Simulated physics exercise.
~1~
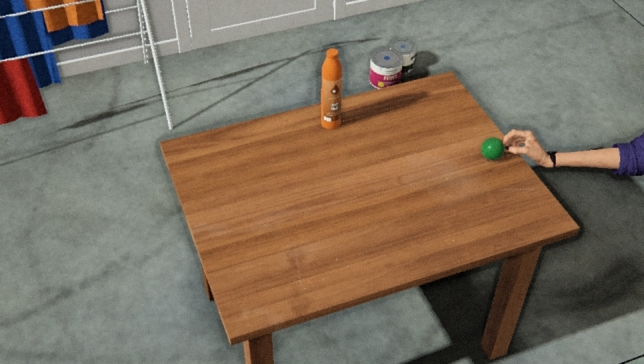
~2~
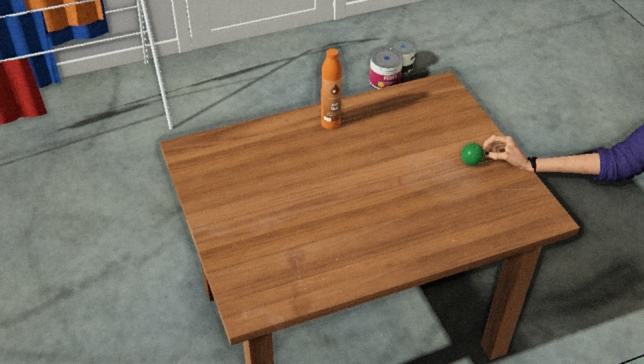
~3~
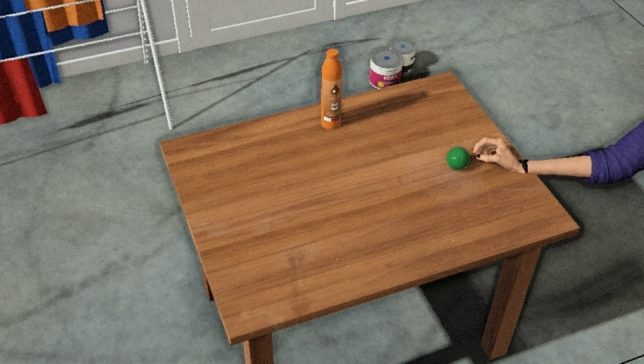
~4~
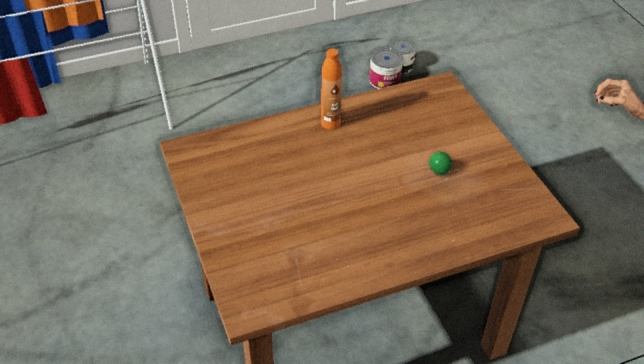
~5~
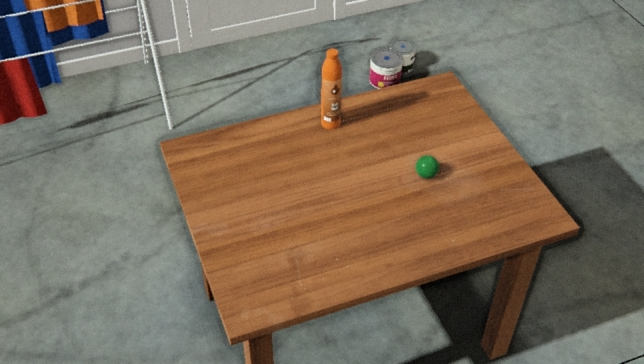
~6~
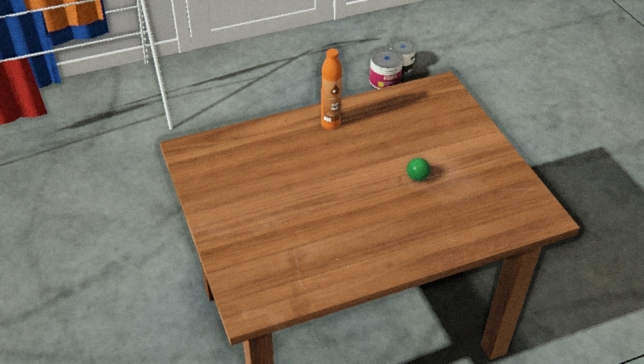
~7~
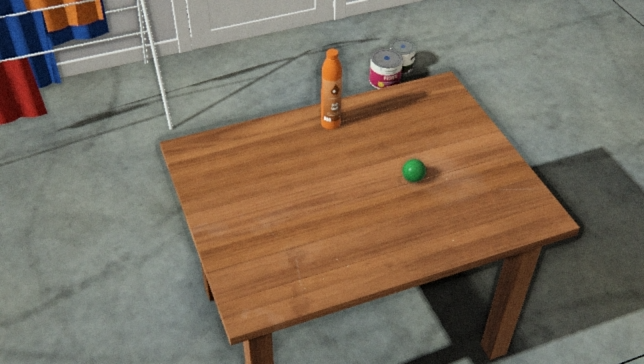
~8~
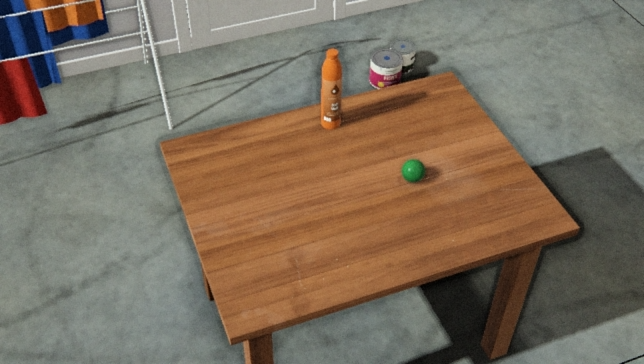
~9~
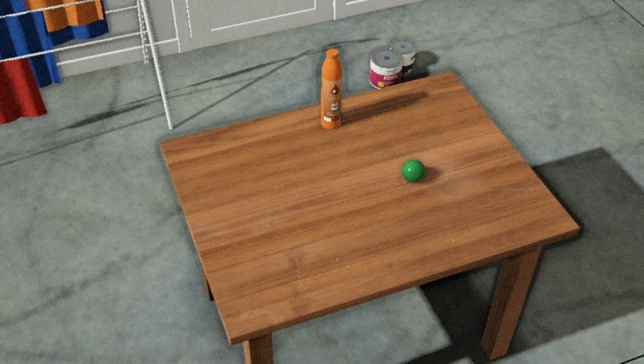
The video shows a hand pushing a green apple leftward across a wooden table, then letting go and drawing back out of view. The apple moves on alone, slows and comes to rest on the table, while an orange bottle stays in its place.
